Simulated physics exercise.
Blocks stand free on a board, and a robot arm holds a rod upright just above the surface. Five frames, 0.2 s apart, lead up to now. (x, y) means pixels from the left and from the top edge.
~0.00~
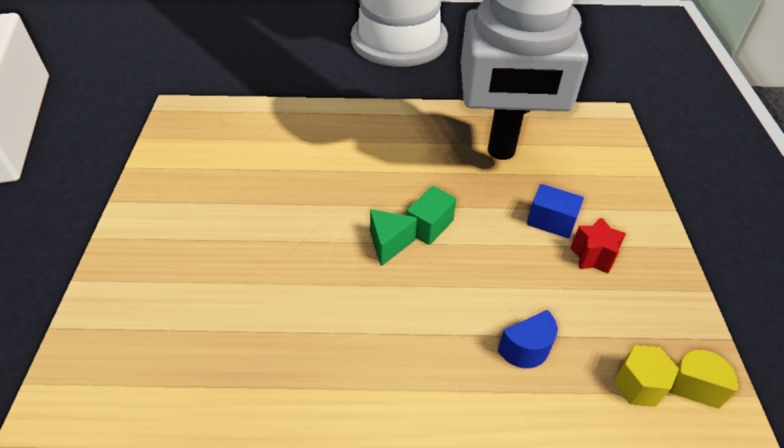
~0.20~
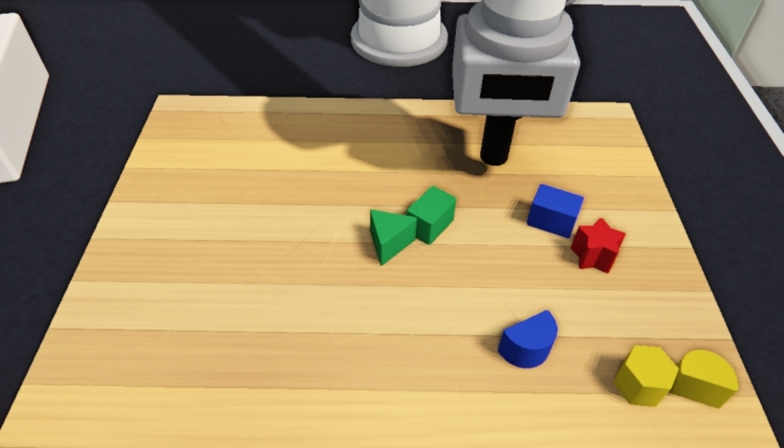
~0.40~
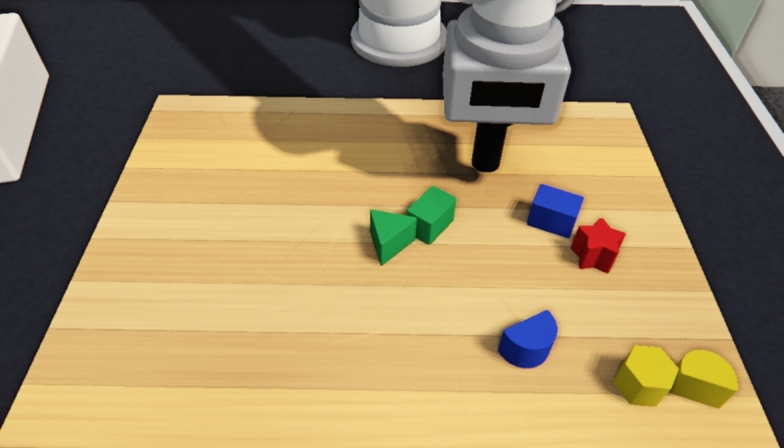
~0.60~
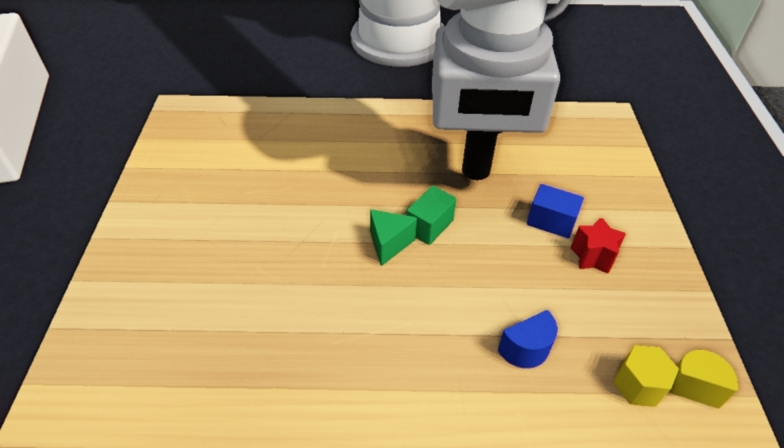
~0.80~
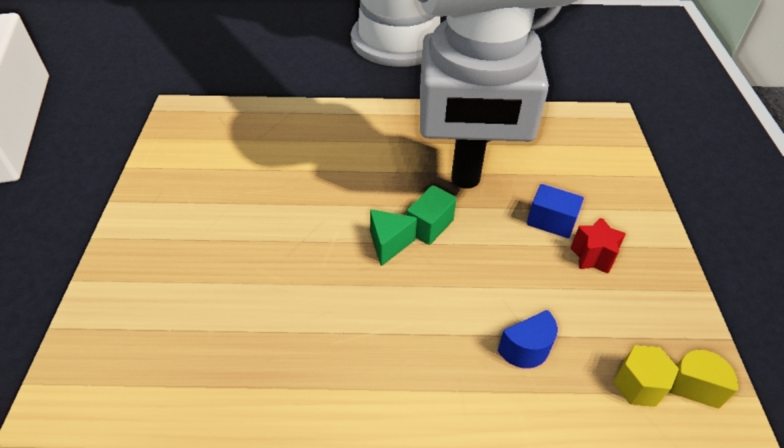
A pale wooden board on a dark surface is seen from a raised, fixed view facing a robot arm at the far edge. Two green blocks sit near the middle, a blue block and a red star to their right, a blue rounded piece below, and two yellow blocks at the lower right. The arm slides its black rod slowly leftward and nearer, touching none of them.
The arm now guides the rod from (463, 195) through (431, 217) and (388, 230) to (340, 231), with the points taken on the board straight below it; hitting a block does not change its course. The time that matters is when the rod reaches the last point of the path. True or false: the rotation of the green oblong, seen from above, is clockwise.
It is false.
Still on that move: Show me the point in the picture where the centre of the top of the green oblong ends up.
Close to (405, 237).
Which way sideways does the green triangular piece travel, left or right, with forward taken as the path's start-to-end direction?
Leftward.
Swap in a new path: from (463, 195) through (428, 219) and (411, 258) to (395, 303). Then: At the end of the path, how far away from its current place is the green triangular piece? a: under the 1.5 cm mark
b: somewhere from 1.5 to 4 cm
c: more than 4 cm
Answer: B.
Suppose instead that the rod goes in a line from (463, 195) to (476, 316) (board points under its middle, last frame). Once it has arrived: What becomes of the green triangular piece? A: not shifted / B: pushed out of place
Correct choice: B.
What follows on the original path. One third of the way, rod at (433, 202); green triangular piece at (378, 234), turned 45° clockwise; green oblong at (417, 221), turned 20° anticlockwise.
Two thirds of the way, rod at (387, 215); green triangular piece at (373, 239), turned 70° clockwise; green oblong at (405, 237), turned 45° anticlockwise.
At the end, rod at (339, 215); green triangular piece at (368, 242), turned 55° clockwise; green oblong at (405, 237), turned 45° anticlockwise; blue oblong unmoved.
